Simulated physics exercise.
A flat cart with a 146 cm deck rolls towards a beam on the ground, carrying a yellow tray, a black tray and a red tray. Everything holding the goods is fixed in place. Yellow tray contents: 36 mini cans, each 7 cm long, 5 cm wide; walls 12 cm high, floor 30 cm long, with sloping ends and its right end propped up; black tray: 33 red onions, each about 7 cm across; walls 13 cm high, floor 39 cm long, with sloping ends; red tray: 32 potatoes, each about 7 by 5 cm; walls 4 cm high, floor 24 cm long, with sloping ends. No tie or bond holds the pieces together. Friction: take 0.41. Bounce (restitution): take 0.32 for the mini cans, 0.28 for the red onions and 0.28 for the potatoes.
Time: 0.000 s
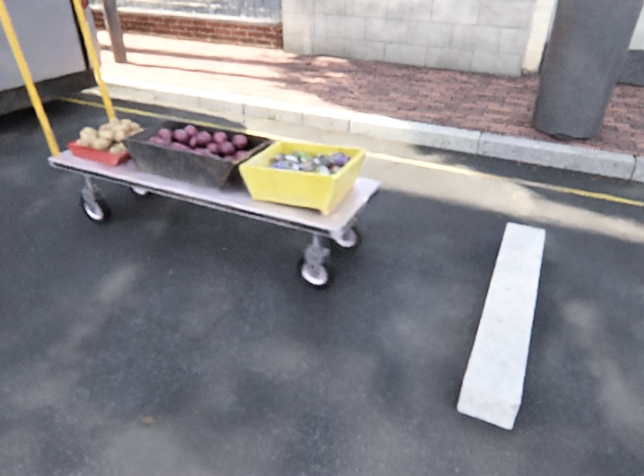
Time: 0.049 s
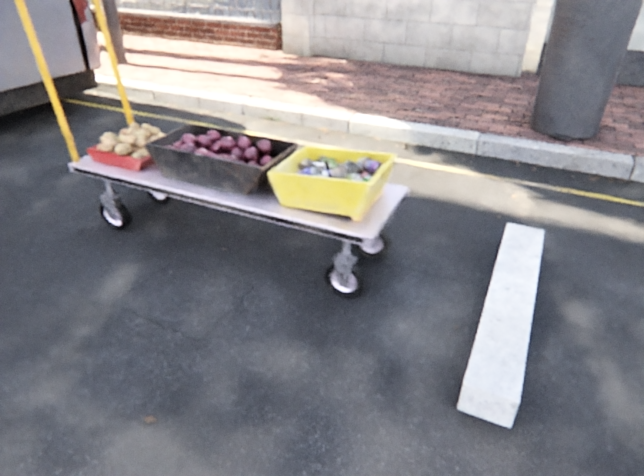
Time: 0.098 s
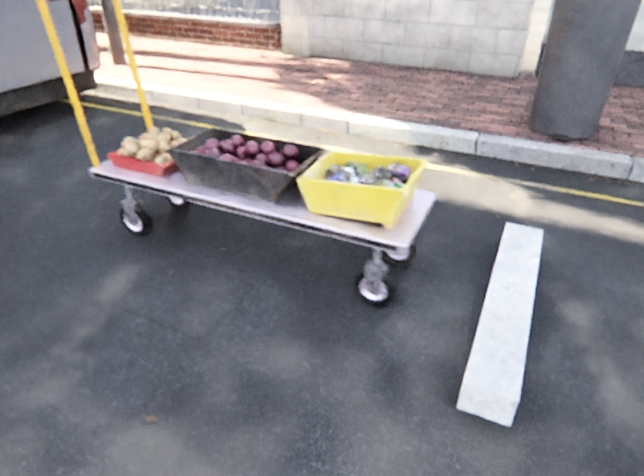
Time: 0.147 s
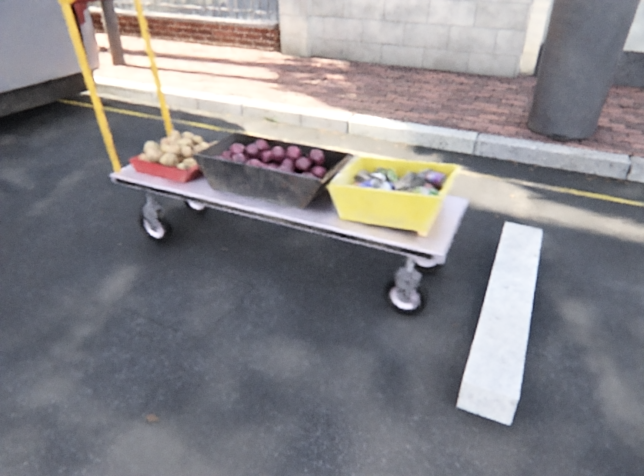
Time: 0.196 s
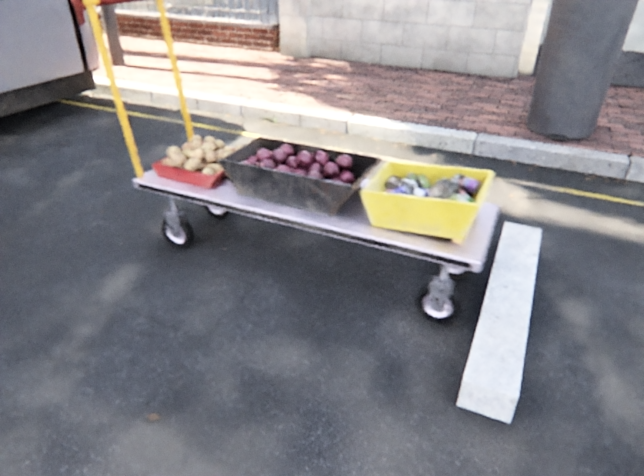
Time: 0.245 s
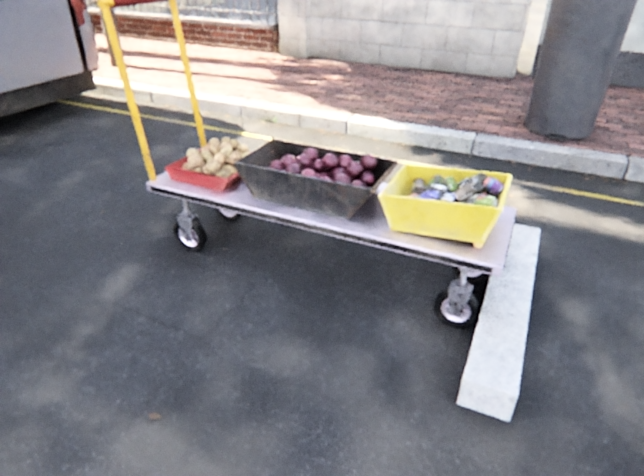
On asphalt by a brick sidewalk, a flat cart carrying a red tray, a black tray of red onions and a yellow tray of cans rolled right, slowing at a white beam.
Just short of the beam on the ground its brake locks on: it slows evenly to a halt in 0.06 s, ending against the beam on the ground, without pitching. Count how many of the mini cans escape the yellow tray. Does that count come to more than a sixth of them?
I'd say the outflow falls beneath a sixth of the load.
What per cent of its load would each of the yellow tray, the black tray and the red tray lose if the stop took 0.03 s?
You'd end up with yellow tray at 0 %, black tray at 20 % and red tray at 40 %.
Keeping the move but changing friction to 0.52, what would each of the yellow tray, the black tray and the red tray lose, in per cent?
Then yellow tray 10, black tray 10, red tray 40 per cent.
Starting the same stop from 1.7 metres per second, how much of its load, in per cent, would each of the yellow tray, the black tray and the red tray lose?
Yellow tray 0 %, black tray 0 %, red tray 30 %.
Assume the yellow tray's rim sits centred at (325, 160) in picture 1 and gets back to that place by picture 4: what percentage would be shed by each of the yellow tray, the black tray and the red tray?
In that case you'd see yellow tray at 0, black tray at 10 and red tray at 30 percent.
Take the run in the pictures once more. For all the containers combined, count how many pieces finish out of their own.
Some 18 altogether.
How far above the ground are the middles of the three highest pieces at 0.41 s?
Close to 64 cm, on average.
After 0.29 s, the yellow tray has all 36, the black tray has all 33 and the red tray is down by 6 of 32.
After 0.41 s, the yellow tray is down by 1 of 36, the black tray is down by 3 of 33 and the red tray is down by 12 of 32.
After 0.64 s, the yellow tray is down by 1 of 36, the black tray is down by 5 of 33 and the red tray is down by 12 of 32.
Final count (at 1.15 s), the yellow tray is down by 1 of 36, the black tray is down by 5 of 33 and the red tray is down by 12 of 32. Asked share, 1 of 36, 3 per cent.
